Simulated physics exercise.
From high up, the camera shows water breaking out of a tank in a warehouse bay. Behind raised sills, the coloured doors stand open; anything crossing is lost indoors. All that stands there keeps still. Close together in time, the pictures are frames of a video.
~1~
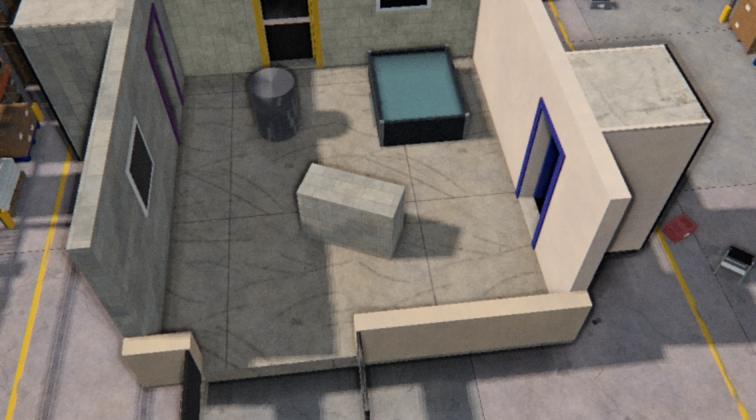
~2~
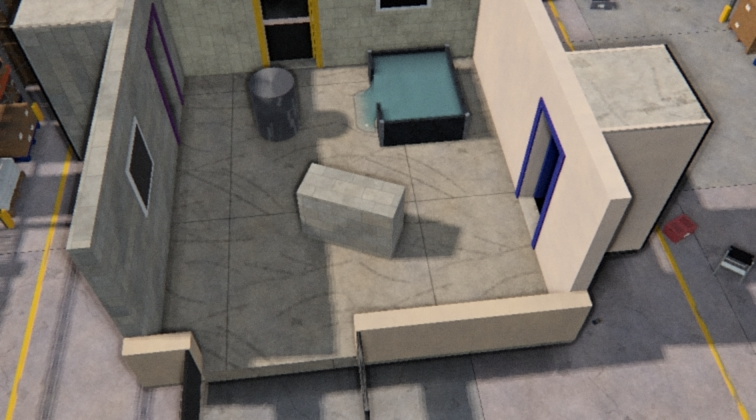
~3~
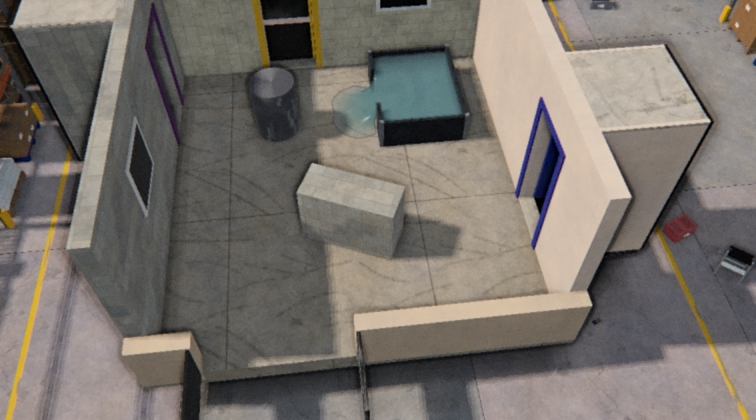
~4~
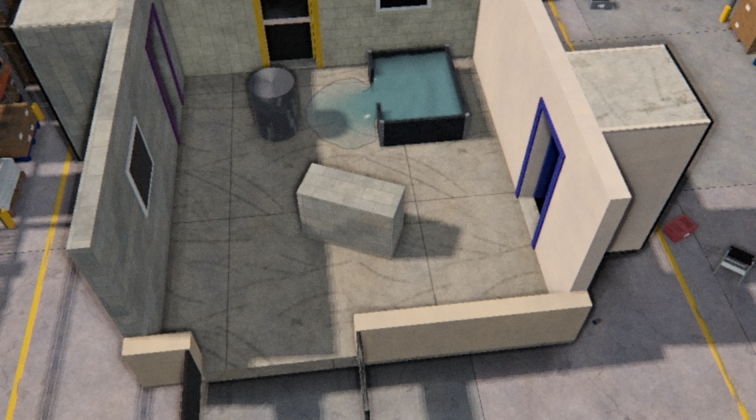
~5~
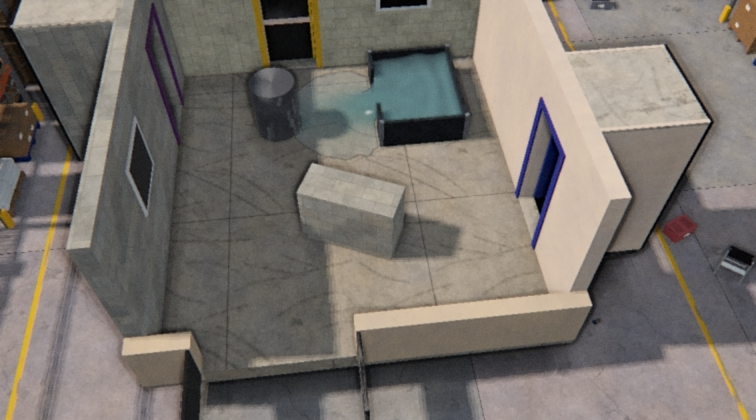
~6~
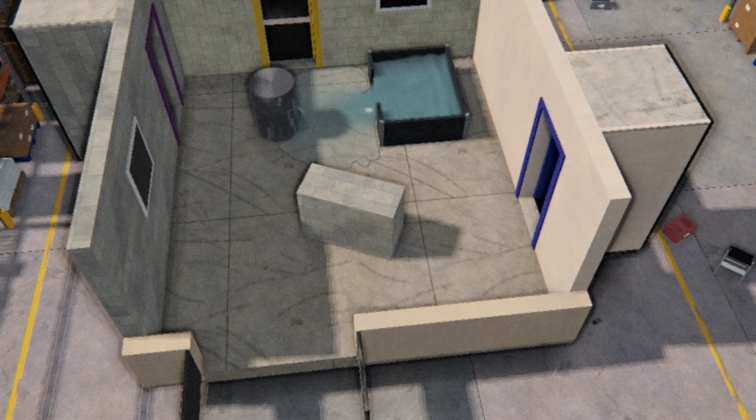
Water pouring from a tank's open left side and spreading across a walled warehouse bay floor toward a dark barrel.
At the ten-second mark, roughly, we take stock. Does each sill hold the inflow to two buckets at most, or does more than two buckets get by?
In order: The blue door keeps it to two buckets. The purple door lets in beyond two buckets. The yellow door lets in beyond two buckets.
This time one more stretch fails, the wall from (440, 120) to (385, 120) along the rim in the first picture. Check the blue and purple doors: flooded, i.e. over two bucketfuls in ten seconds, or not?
Result - blue: Clears the line; purple: Misses the line.
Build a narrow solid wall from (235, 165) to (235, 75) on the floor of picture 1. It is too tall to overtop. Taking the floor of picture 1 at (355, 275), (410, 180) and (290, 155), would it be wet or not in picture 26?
First spared, then spared, then soaked.
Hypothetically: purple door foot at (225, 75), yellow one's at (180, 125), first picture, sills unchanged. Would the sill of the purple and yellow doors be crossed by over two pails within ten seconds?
Purple door: Over the limit; yellow door: Over the limit.
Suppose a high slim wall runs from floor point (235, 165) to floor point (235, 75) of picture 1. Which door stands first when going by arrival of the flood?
It is the yellow-painted one.
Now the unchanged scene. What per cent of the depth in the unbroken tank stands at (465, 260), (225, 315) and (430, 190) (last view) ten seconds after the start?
In order: 0, 10, 2 %.
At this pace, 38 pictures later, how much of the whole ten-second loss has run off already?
Something close to 45 percent by that point.
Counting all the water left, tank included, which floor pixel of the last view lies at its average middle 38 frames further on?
The water centres close to (298, 161).
A moment on, water covers 20 % of the floor; the blue door not reached, the purple door not reached, the yellow door wet at the sill, nothing in.
Next, water covers 35 % of the floor; the blue door not reached, the purple door wet at the sill, nothing in, the yellow door under two buckets in.
Then, water covers 50 % of the floor; the blue door not reached, the purple door under two buckets in, the yellow door over two buckets in.
Later, water covers 55 % of the floor; the blue door not reached, the purple door over two buckets in, the yellow door far over two buckets in.
In the end, water covers 65 % of the floor; the blue door not reached, the purple door over two buckets in, the yellow door far over two buckets in.
